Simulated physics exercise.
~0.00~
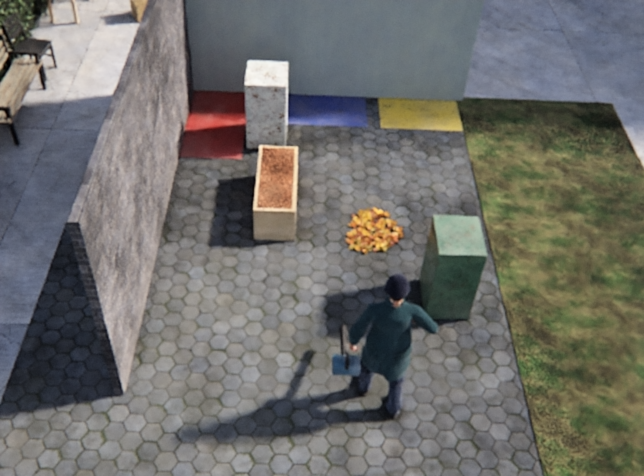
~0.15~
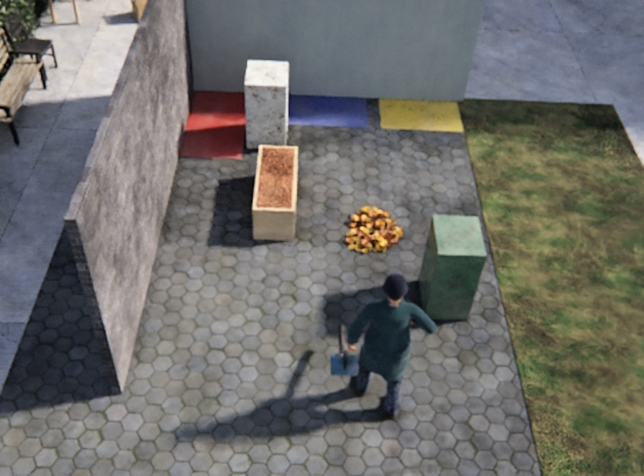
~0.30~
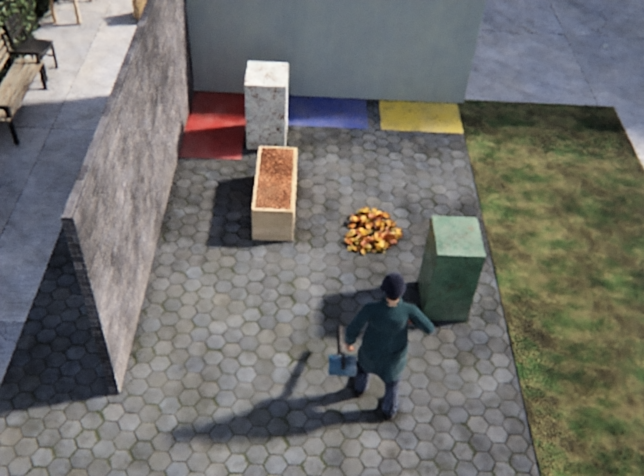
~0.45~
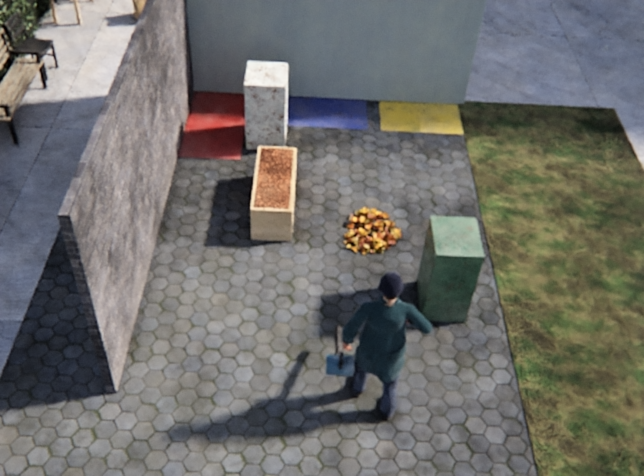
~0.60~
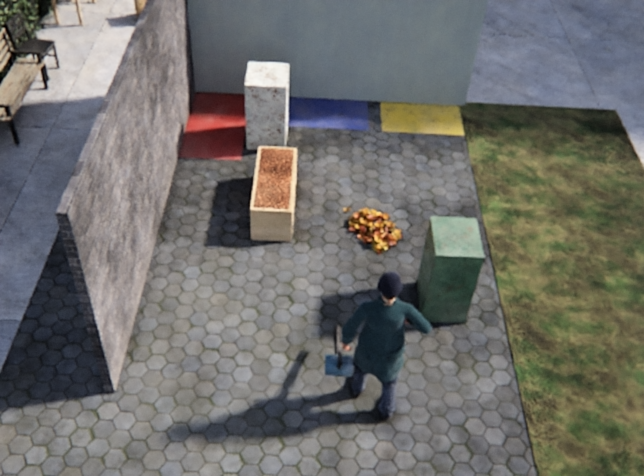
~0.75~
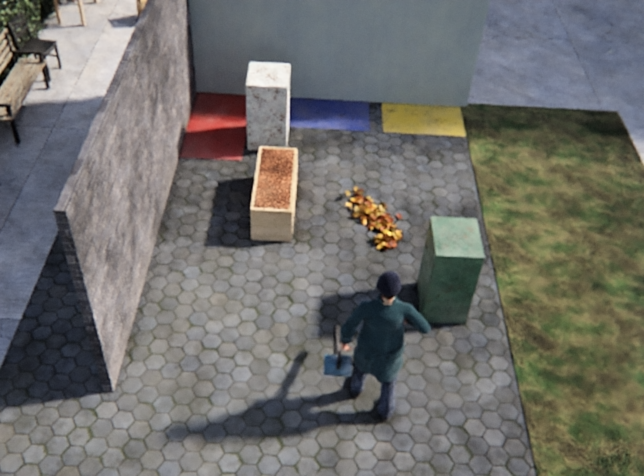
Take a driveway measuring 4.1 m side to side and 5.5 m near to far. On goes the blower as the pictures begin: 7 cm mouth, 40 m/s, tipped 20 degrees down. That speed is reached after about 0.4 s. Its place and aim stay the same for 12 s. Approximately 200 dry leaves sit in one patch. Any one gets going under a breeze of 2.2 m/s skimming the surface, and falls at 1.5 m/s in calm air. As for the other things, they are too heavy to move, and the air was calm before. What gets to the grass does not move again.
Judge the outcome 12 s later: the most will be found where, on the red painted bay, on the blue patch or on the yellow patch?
Most will be at the yellow one.
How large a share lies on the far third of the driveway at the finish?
90 %.
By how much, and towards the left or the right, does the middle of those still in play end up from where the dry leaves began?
It shifted rightwards by roughly 0.8 m.
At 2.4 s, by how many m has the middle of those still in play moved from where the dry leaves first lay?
My estimate is about 2.2 m.
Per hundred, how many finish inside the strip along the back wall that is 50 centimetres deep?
About 60 %.
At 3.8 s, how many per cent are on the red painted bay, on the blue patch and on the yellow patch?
0 % red, 10 % blue, 40 % yellow.
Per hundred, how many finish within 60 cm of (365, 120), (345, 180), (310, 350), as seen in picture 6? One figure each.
First spot near 30 %, second near 0 %, third near 0 %.
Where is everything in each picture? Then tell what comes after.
The middle of the dry leaves is near (377, 233), none has stirred yet and the mouth of the blower is at (343, 328), in the first frame.
The middle of the dry leaves is near (377, 232), none has stirred yet, the yellow patch is centred on (420, 115), the red painted bay is centred on (216, 123) and the blue patch is centred on (326, 111), in the second frame.
The middle of the dry leaves is near (376, 233), none has stirred yet, the top of a planter is at (276, 177) and the top of a bin is at (458, 236), in the third frame.
The middle of the dry leaves is near (375, 234) and none has stirred yet, in the fourth frame.
The middle of the dry leaves is near (376, 228), the farthest in sight from the blower is at (375, 212) and about 20 % have left their places, in the fifth frame.
The middle of the dry leaves is near (378, 220), the farthest in sight from the blower is at (356, 190) and about 55 % have left their places, in the sixth frame.
After 2.4 s the count stands so, 26 % are on the yellow patch, 0 % on the red painted bay and 7 % on the blue patch; the middle of those still in play is near (402, 137).
After 3.8 s the count stands so, 43 % are on the yellow patch, 0 % on the red painted bay and 8 % on the blue patch; the middle of those still in play is near (414, 129).
After 6.6 s the count stands so, 54 % are on the yellow patch, 0 % on the red painted bay and 8 % on the blue patch; the middle of those still in play is near (415, 120).
After 12.0 s, at the end, 57 % are on the yellow patch, 0 % on the red painted bay and 8 % on the blue patch; the middle of those still in play is near (413, 117).
